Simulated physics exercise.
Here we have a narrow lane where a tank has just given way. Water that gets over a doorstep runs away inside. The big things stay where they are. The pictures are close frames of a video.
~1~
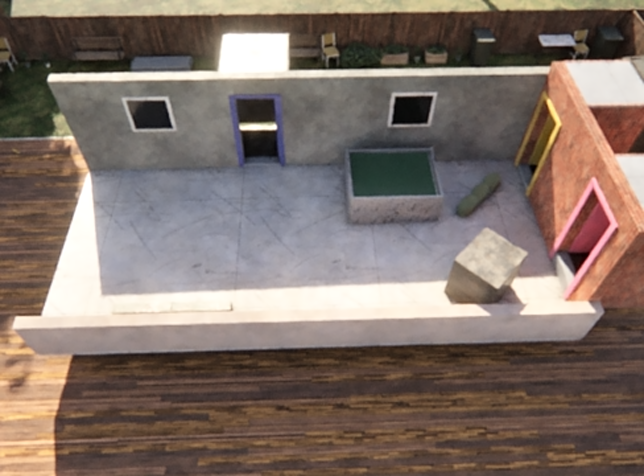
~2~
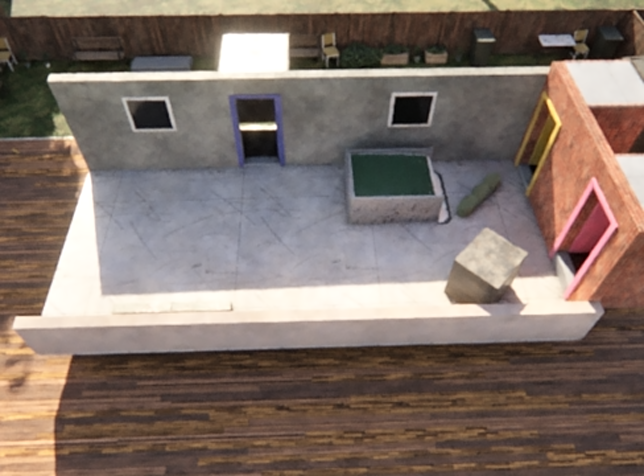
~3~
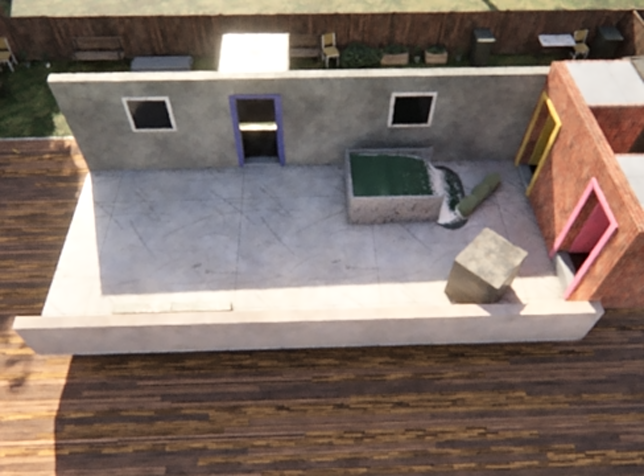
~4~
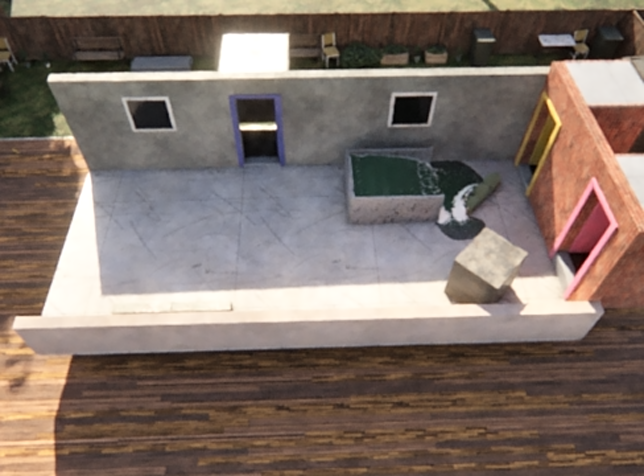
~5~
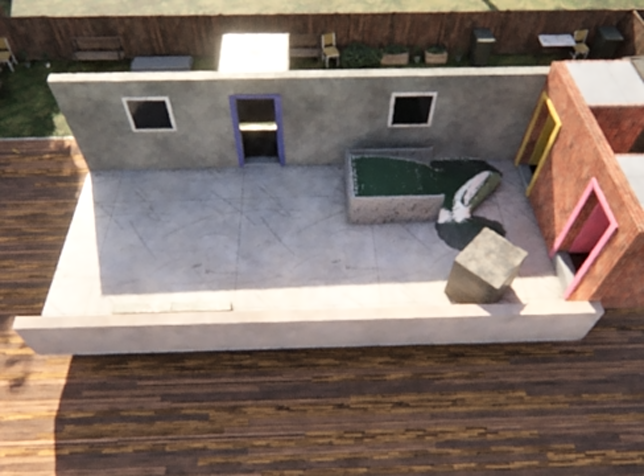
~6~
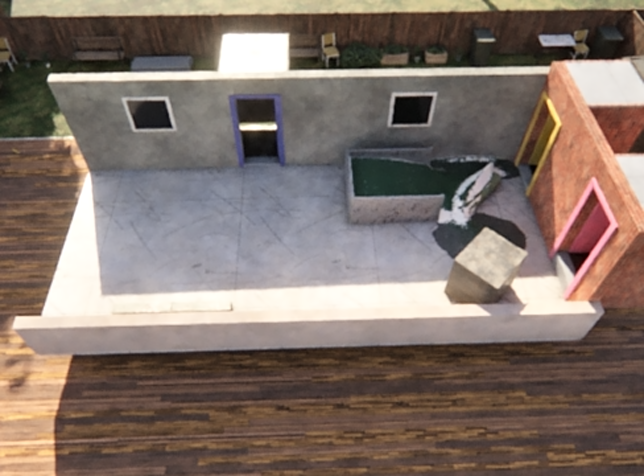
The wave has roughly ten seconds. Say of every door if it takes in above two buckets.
In the end: The yellow door floods; the pink door holds within the limit; the blue door holds within the limit.
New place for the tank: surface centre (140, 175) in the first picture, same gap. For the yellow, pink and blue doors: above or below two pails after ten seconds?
One by one: Yellow door takes more, pink door takes less, blue door passes that mark.
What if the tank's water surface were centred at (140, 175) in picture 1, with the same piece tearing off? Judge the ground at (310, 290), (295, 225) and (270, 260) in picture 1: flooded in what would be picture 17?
In that order: Awash, flooded, covered.
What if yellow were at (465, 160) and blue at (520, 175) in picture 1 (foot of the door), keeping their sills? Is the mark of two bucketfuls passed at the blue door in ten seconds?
One by one: The blue door goes over.
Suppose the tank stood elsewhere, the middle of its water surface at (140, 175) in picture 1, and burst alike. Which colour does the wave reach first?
It is the blue door.
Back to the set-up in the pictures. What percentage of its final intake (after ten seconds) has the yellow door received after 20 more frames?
I make it 90 per cent.
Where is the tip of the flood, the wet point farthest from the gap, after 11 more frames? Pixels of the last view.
Around (567, 319).
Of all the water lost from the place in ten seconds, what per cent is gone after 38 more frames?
Roughly 75 per cent.
A moment on, water covers 20 % of the floor; the yellow door under two buckets in, the pink door wet at the sill, nothing in, the blue door not reached.
Next, water covers 20 % of the floor; the yellow door far over two buckets in, the pink door wet at the sill, nothing in, the blue door not reached.
Then, water covers 30 % of the floor; the yellow door far over two buckets in, the pink door wet at the sill, nothing in, the blue door wet at the sill, nothing in.
Later, water covers 60 % of the floor; the yellow door far over two buckets in, the pink door wet at the sill, nothing in, the blue door wet at the sill, nothing in.
In the end, water covers 75 % of the floor; the yellow door far over two buckets in, the pink door wet at the sill, nothing in, the blue door wet at the sill, nothing in.
